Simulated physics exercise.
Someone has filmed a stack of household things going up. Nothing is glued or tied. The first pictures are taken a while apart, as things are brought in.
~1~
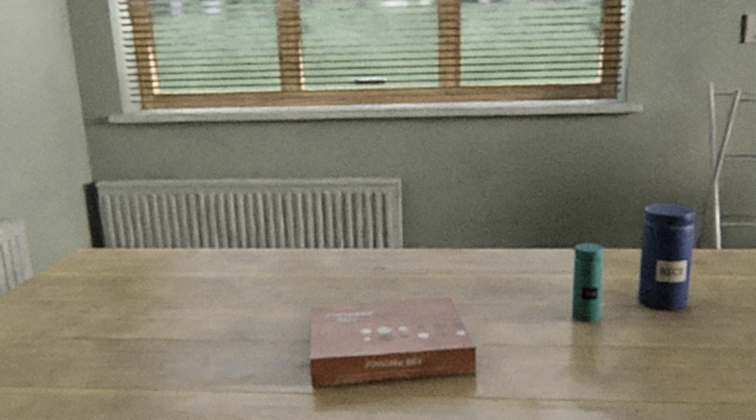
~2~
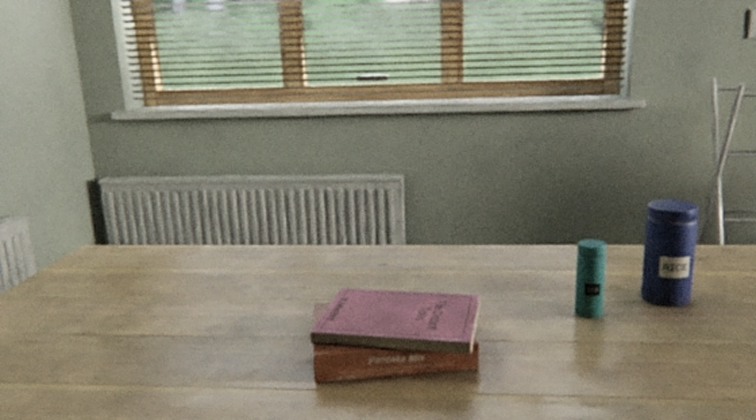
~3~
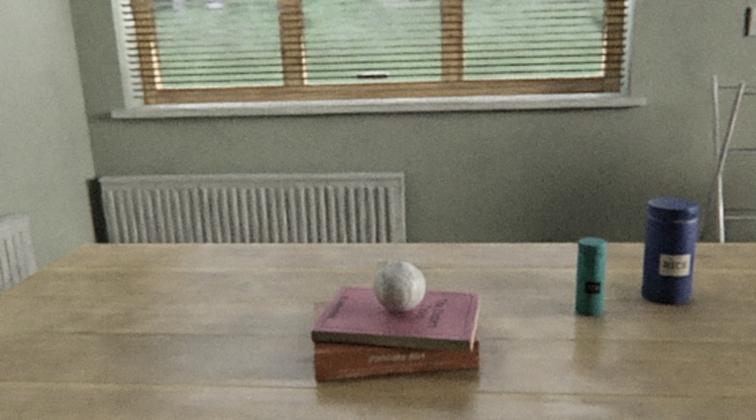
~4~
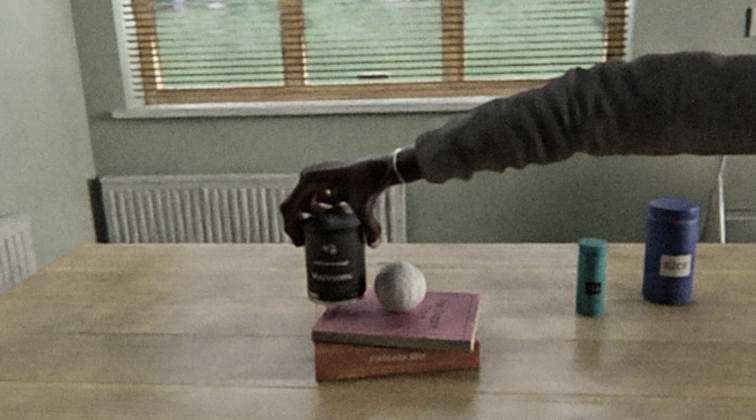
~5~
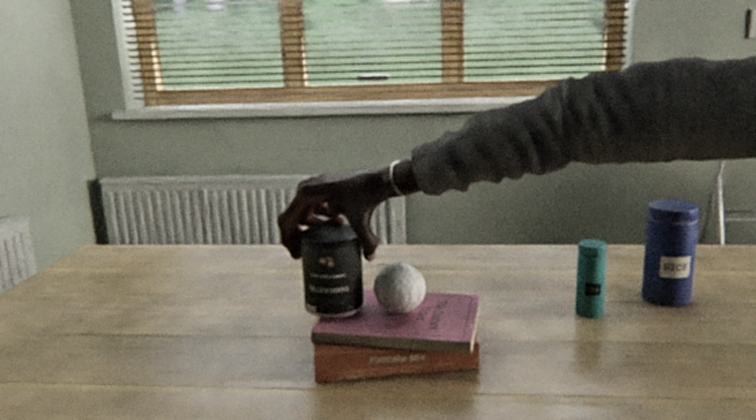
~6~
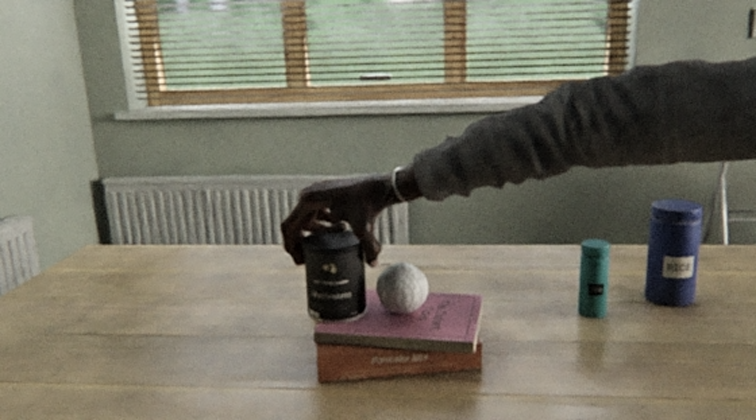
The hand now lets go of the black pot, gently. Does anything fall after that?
Here the pile stays up.
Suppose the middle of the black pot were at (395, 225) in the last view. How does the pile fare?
Then it gives way.
Then, 0.20 s later than the last frame, all is still.
Then, 0.70 s later than the last frame, black pot resting near (336, 276).
When it is over, all 6 as before. End places, in pixels of the last picture, black pot near (336, 276). The pile holds.
